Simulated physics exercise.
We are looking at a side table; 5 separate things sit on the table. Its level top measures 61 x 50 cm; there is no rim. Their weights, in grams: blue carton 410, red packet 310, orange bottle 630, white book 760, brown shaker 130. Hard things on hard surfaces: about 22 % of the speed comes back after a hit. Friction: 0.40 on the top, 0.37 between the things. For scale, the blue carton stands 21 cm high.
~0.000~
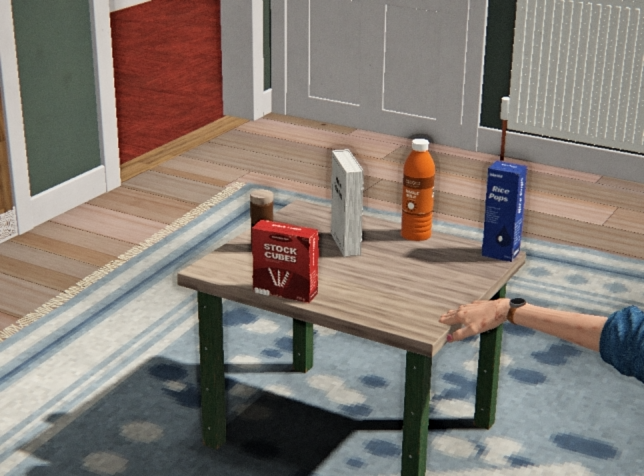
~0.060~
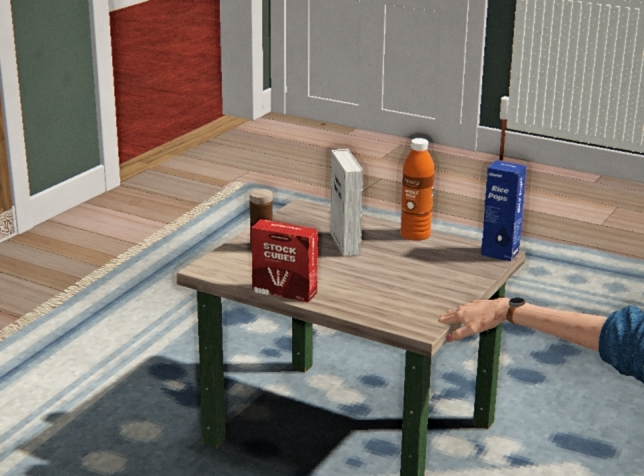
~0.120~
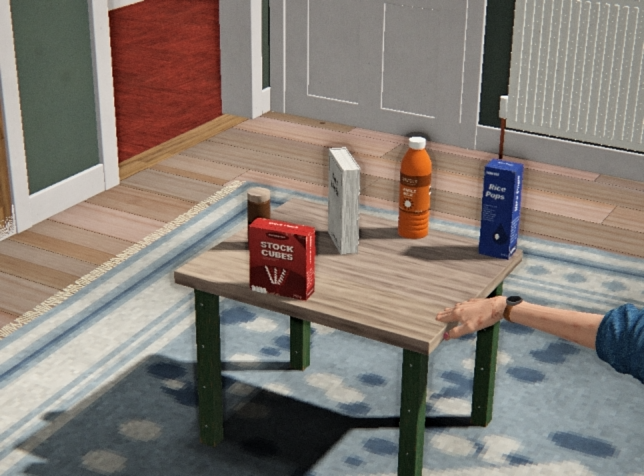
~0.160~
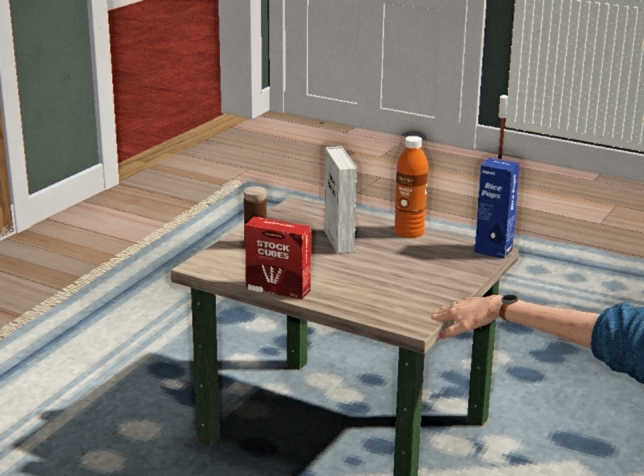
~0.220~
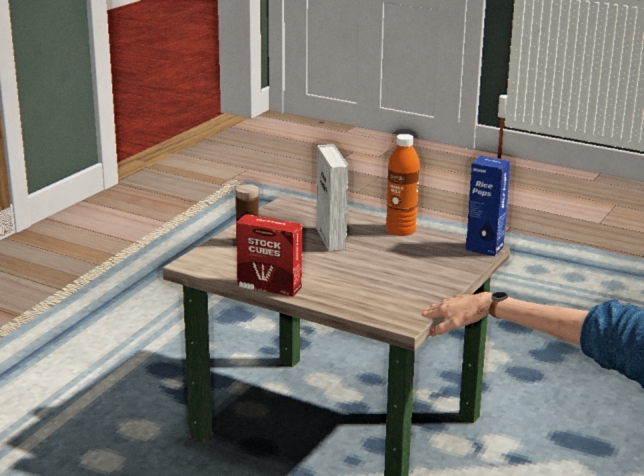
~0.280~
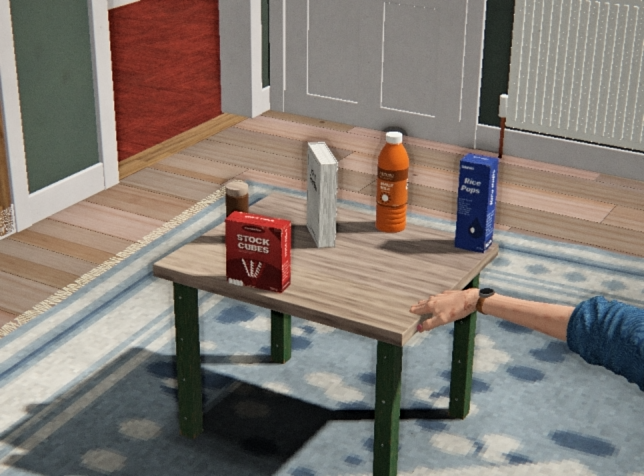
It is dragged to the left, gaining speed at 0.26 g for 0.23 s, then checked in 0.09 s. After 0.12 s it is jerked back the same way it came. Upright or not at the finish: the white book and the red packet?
The white book falls over, the red packet is still upright.
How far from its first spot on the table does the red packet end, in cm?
About 0 cm.
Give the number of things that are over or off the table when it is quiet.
4 of them.
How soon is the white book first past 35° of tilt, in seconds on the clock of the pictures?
Near 0.6 s.
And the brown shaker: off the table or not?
The brown shaker finishes off the table.
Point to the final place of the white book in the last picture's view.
Near (284, 236).
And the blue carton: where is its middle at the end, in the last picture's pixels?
Near (453, 228).
Around 0.58 s, table shifted 9 cm; white book at 44° to upright near (277, 201); red packet shifted 2 cm near (241, 248); blue carton at 13° to upright.
Around 0.78 s, table shifted 1 cm; brown shaker now off the table; white book on its side near (278, 236); blue carton at 42° to upright.
Around 0.88 s, white book on its side near (284, 236); blue carton at 69° to upright; orange bottle at 50° to upright.
Around 1.08 s, white book on its side near (284, 236); orange bottle on its side; blue carton on its side.
Finally (1.5 s), off the table and tipped over, brown shaker; on their side or leaning hard on the table, blue carton, orange bottle and white book; red packet still in place (within 5 cm). Final places as that camera would see them, white book near (284, 236), red packet near (283, 259).
